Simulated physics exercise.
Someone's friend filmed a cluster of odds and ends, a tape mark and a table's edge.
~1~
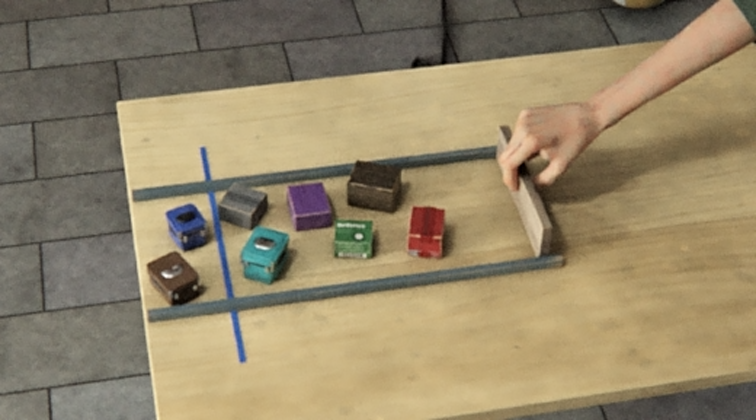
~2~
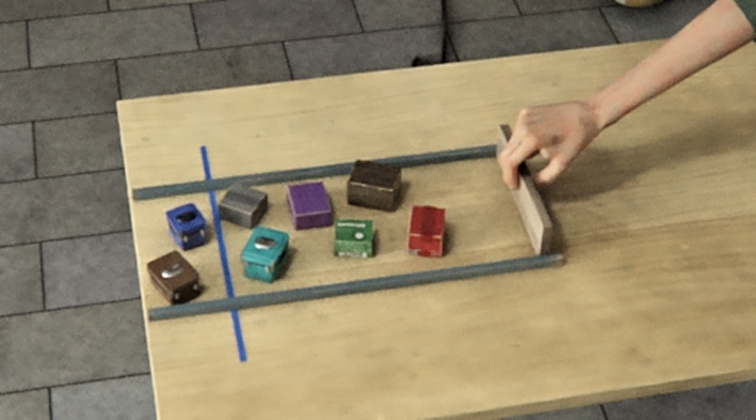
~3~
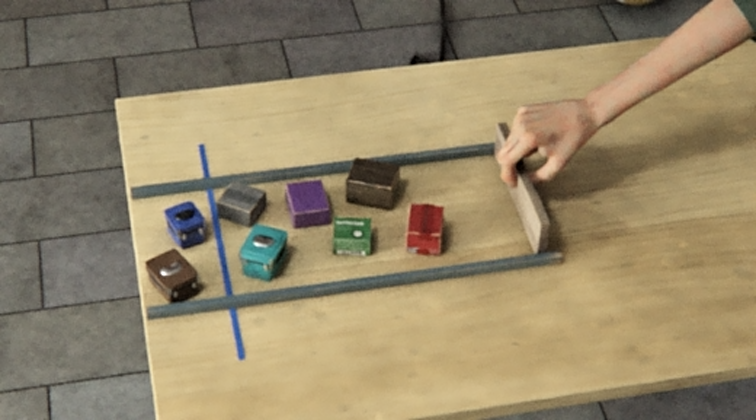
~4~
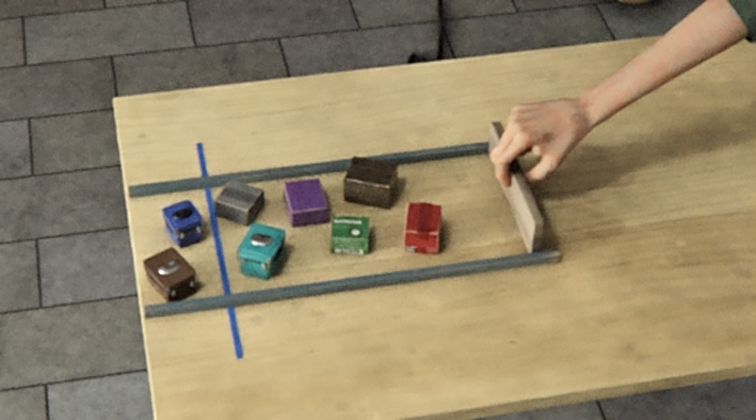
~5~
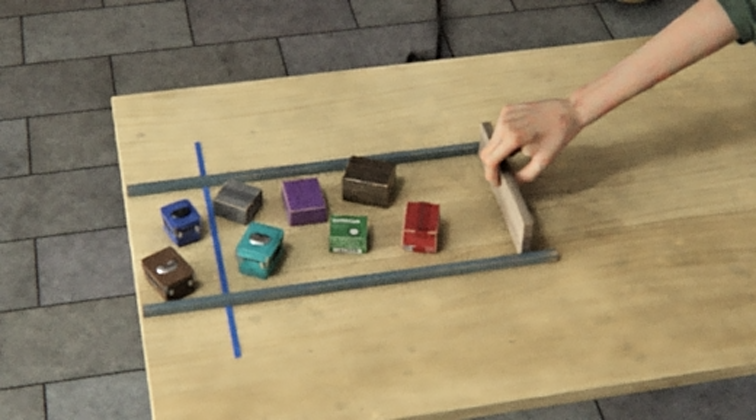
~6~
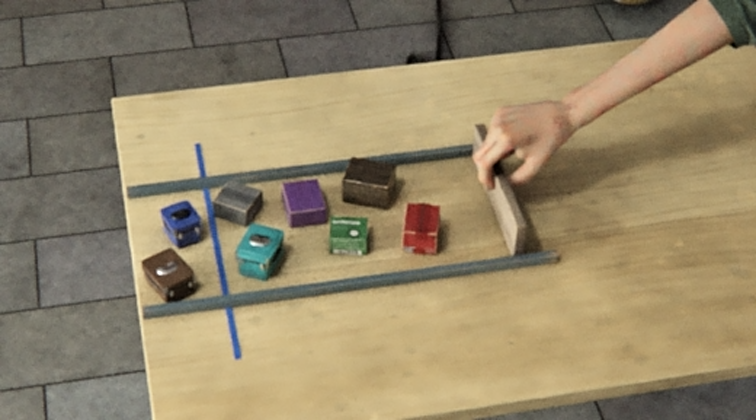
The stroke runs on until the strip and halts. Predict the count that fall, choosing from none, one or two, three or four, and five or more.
The count that fall is three or four.
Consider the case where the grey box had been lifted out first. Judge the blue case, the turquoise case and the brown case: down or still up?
As for the blue case, it drops; the turquoise case holds; and the brown case drops.
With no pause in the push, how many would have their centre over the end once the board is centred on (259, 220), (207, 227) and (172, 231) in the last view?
That makes 0, 3, 6.
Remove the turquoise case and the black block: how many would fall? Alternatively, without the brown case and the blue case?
The counts: 0 and 1.
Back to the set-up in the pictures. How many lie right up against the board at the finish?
2 end up touching it.
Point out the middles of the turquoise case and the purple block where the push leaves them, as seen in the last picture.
Going in order, first (144, 274) and next (145, 223).
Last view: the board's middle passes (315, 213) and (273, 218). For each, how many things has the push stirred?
Tally at point one: 7; at point two: 8.
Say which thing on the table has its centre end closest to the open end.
That would be the turquoise case.
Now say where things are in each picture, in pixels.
Brown case (174, 280); blue case (187, 228); grey box (243, 207); board (523, 191); tape (221, 246), in the first frame.
Blue case (187, 227); black block (374, 186), in the second frame.
Grey box (242, 204); purple block (308, 204), in the third frame.
Brown case (170, 276); board (515, 187), in the fourth frame.
Blue case (181, 223); green box (348, 234), in the fifth frame.
Brown case (169, 277); blue case (182, 224); grey box (238, 203); board (498, 190); tape (216, 243), in the sixth frame.
Soon after, none off yet; brown case at rest near (169, 277); blue case at rest near (182, 224); grey box at rest near (238, 203).
After that, none off yet; brown case at rest near (169, 277); blue case at rest near (182, 224); grey box displaced a little near (216, 208).
And then, none off yet; brown case displaced a little near (143, 284); blue case displaced about its own width near (146, 234); grey box displaced well along near (145, 207).
In the end, the number that fall off is three or four; gone, grey box, blue case and brown case.
